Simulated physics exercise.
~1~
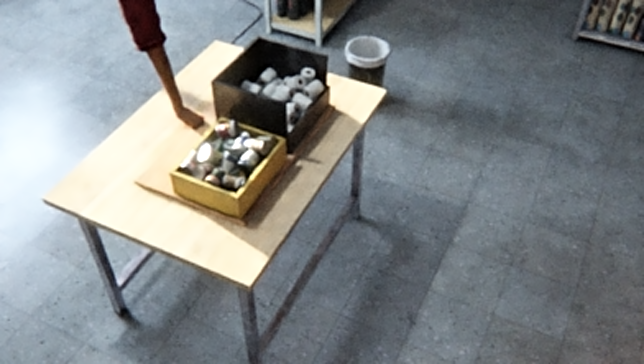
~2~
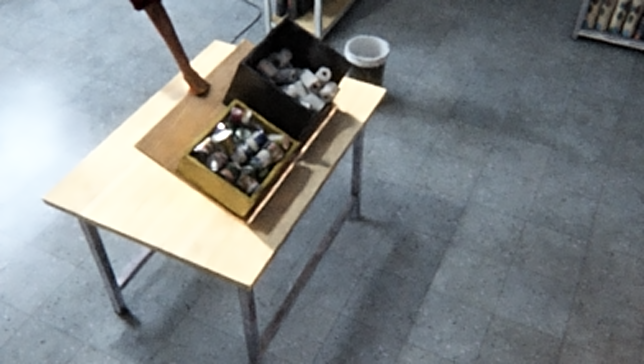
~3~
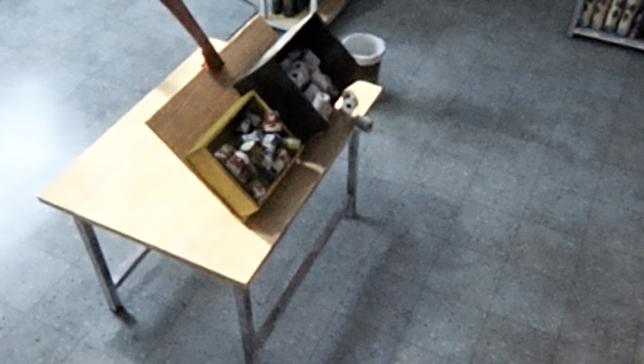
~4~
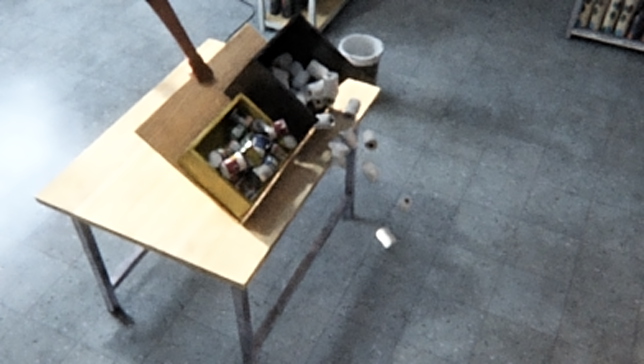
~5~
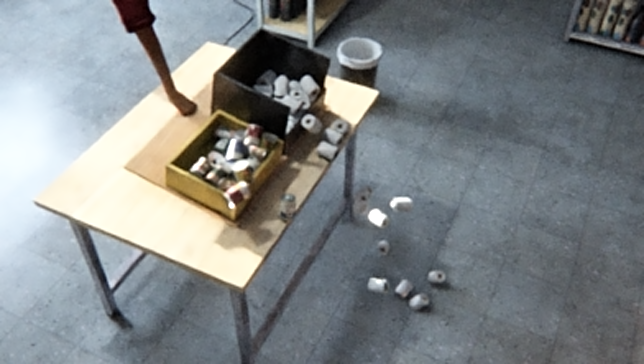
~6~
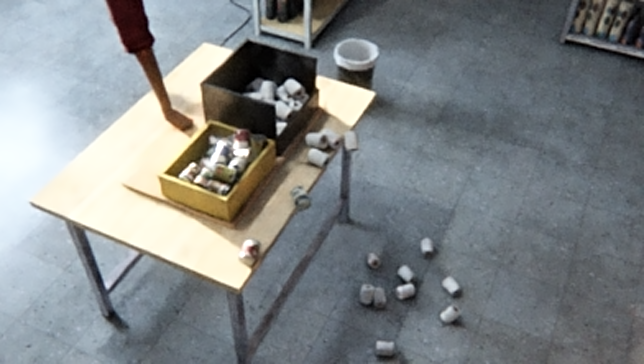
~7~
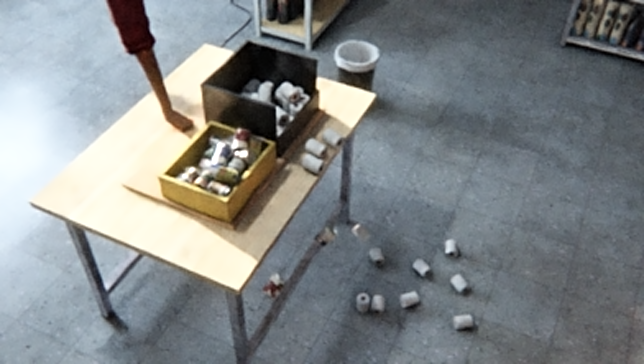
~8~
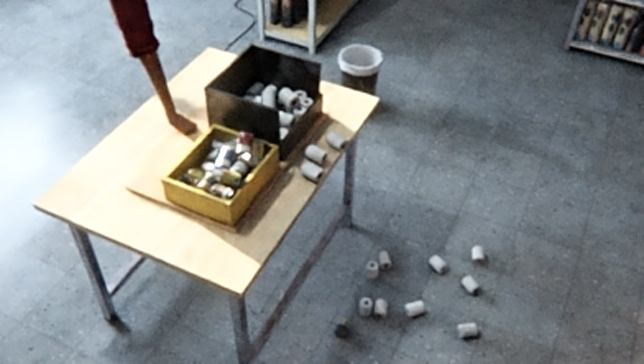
A black tub of pale paper rolls and a smaller yellow tub of little tins sit on a board atop a light wooden table, seen from above in a grey-floored room with a bin and shelves behind. A hand at the left edge raises that end of the board, and both tubs tip steeply to the right. Rolls spill over the black tub's low right side, some dropping to the floor. As the board is lowered, more rolls tumble out and a couple of tins escape the yellow tub. Finally the board lies flat, with rolls scattered across the floor, a few resting on the table, and most tins still inside.
